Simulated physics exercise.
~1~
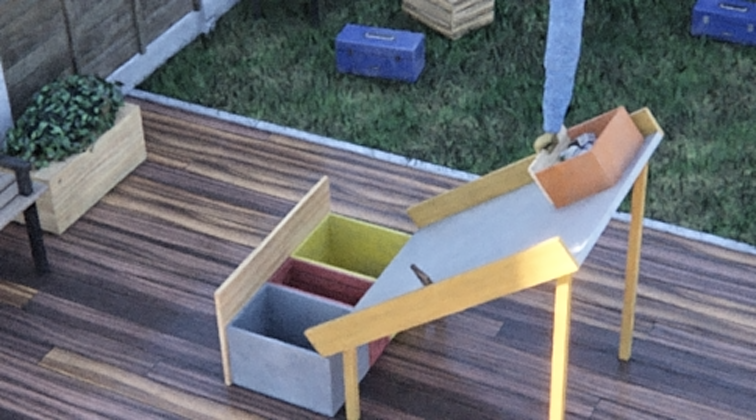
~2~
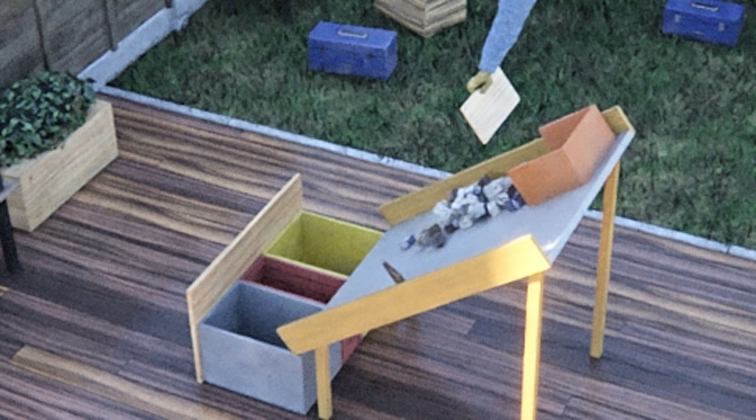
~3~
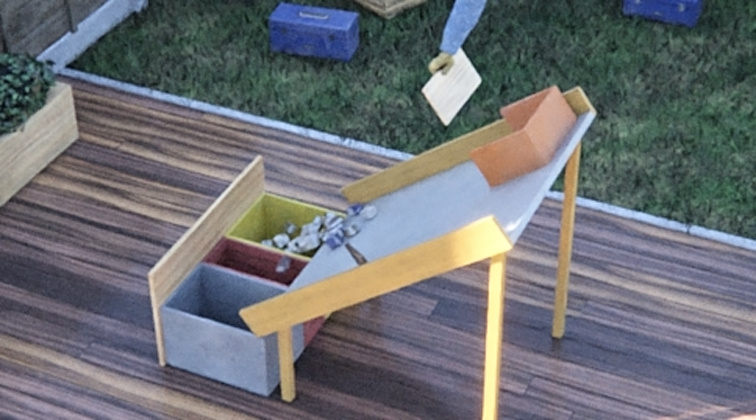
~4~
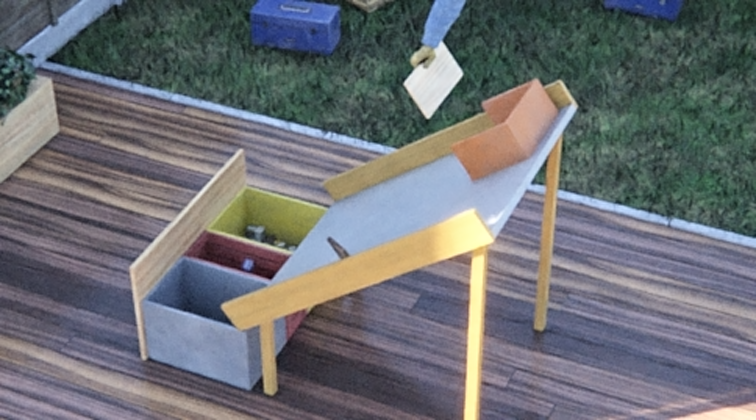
Small pale pieces tumbling down a sloping table past an angled board into the yellow bin after a hand lifts the gate.
